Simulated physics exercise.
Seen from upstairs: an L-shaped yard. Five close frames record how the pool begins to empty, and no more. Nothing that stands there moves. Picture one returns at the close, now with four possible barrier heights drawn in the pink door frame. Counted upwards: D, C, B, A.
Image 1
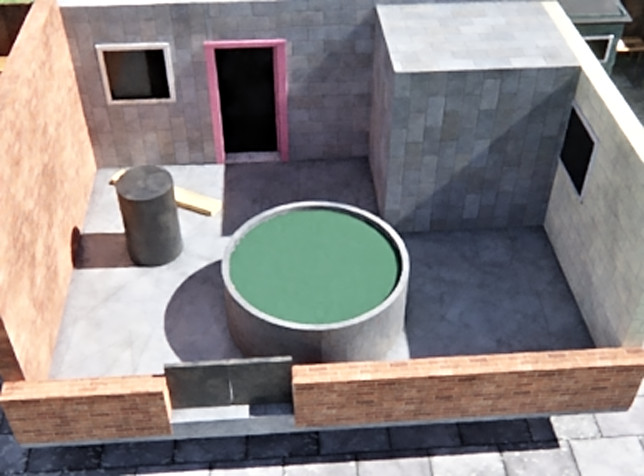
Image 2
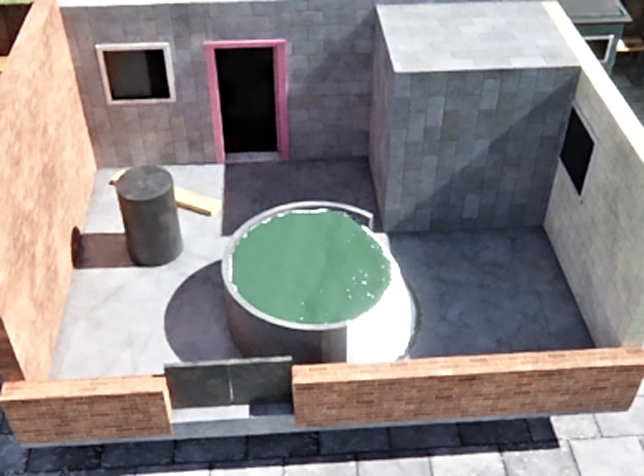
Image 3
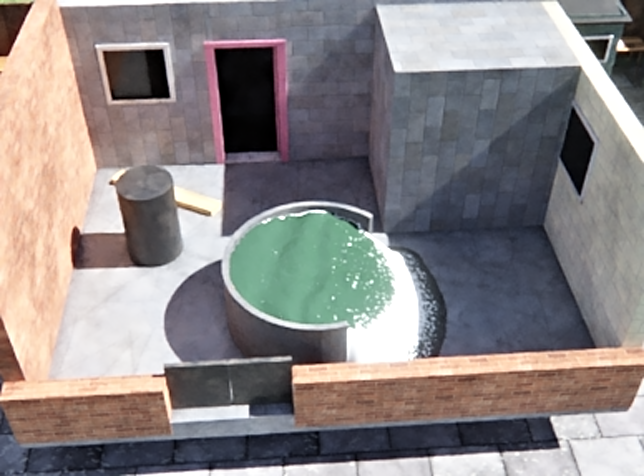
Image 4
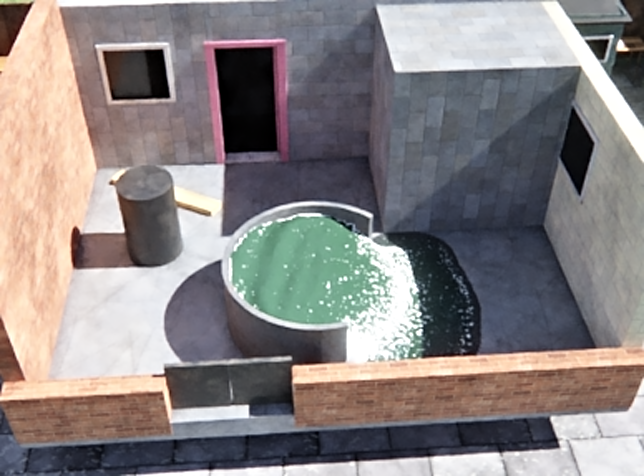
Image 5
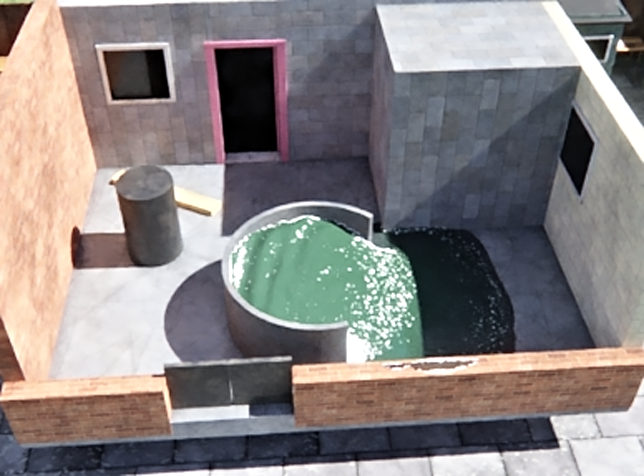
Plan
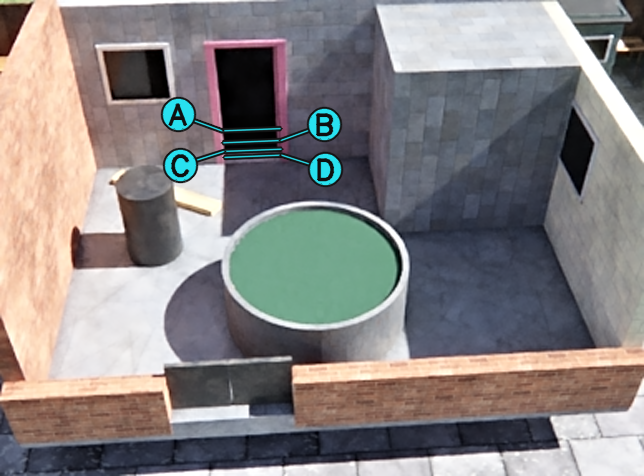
Green water pours out the right side of a round pool and spreads across the yard.
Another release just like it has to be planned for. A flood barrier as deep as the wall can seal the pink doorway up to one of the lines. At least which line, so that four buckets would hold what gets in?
D is the one.
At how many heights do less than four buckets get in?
All of the four.
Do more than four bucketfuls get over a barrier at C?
No, that is safe.
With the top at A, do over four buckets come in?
No, that is safe.
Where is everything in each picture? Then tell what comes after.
Water in the pool at rest, its middle at (315, 265); foot of the pink doorway at (253, 162); shut gate at (229, 367).
Water covers 3 % of the ground and shows as far out as (413, 302).
Water covers 7 % of the ground and shows as far out as (413, 261).
Water covers 13 % of the ground and shows as far out as (454, 267).
Water covers 20 % of the ground and shows as far out as (455, 229).
On the marked copy, A at (251, 129); B at (252, 141); C at (252, 150); D at (253, 156); from the bottom up D, C, B, A.
For height A, nothing gets over.
For height B, nothing gets over.
For height C, nothing gets over.
For height D, a bucket or two gets in.
